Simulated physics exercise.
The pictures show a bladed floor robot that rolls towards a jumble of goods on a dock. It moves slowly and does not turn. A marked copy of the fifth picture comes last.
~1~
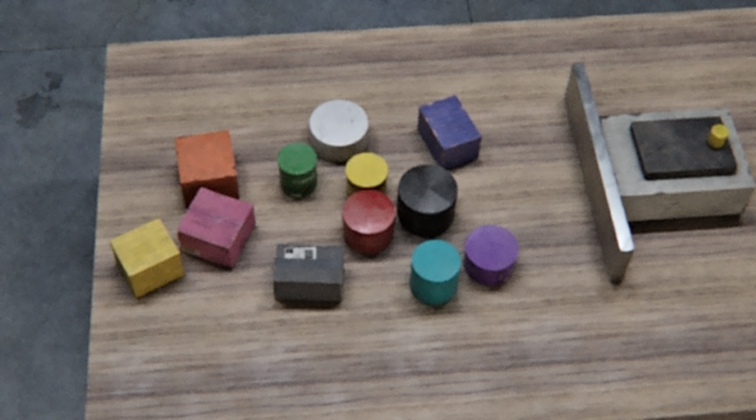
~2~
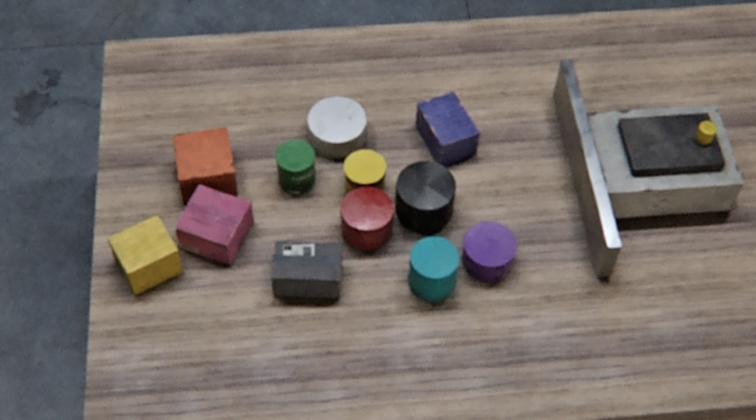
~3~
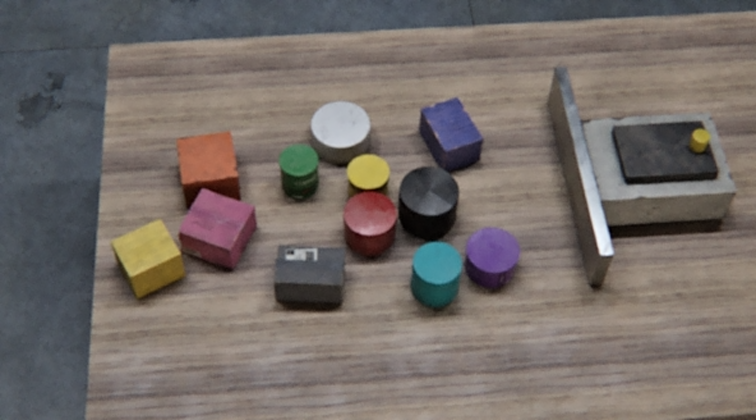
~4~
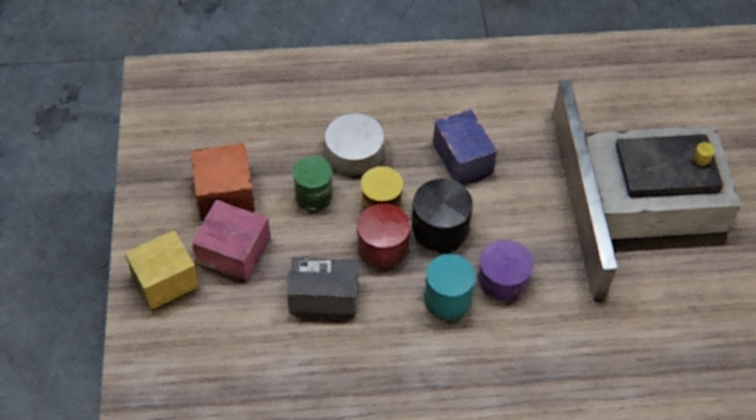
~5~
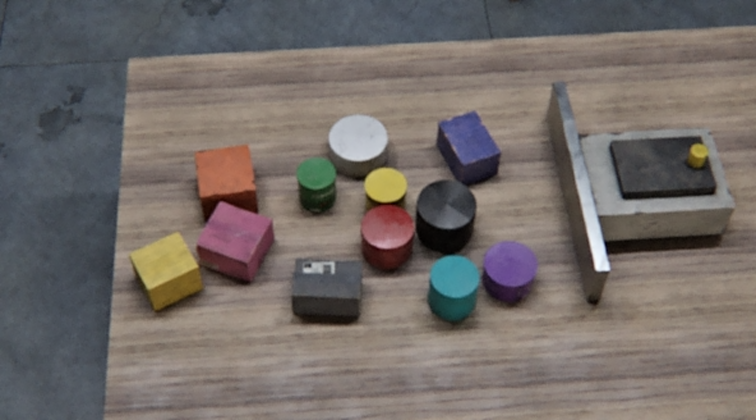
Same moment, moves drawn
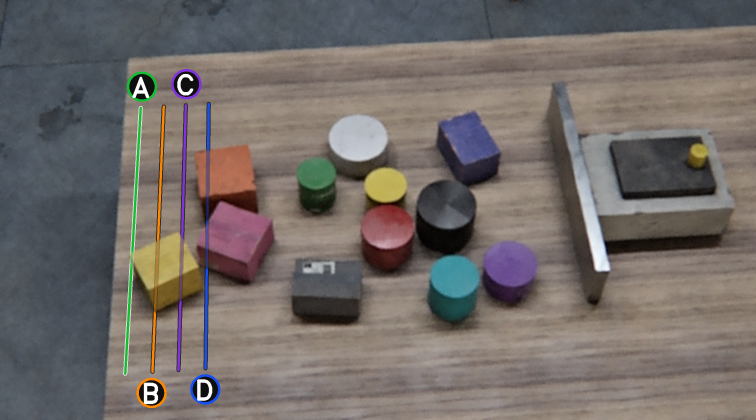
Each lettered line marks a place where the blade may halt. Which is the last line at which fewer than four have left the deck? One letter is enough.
As far as mark D.
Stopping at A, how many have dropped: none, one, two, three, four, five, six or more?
By then, six or more.
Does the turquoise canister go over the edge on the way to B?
No.
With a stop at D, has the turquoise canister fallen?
By then, no.
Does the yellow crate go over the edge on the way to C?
Yes.
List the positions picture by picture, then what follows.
The first picture shows green pail (298, 171); turquoise canister (435, 273); purple pail (490, 256).
The second picture shows robot (664, 143); red canister (367, 218).
The third picture shows robot (658, 151); yellow pail (368, 181).
The fourth picture shows robot (661, 164); black canister (442, 215).
The fifth picture shows robot (655, 166); blue crate (468, 148); grey parcel (327, 287); orange crate (227, 182).
On the marked copy, A at (134, 230); B at (159, 228); C at (182, 227); D at (207, 225).
With D. Early on, robot (524, 173); turquoise canister (402, 304); blue crate (411, 150).
Further on, robot (391, 181); yellow crate (156, 273); orange crate (169, 175).
At the end, robot (285, 187); orange crate over the edge; yellow crate over the edge; three fallen.
As for the rest, A drops ten; B drops six; C drops six.
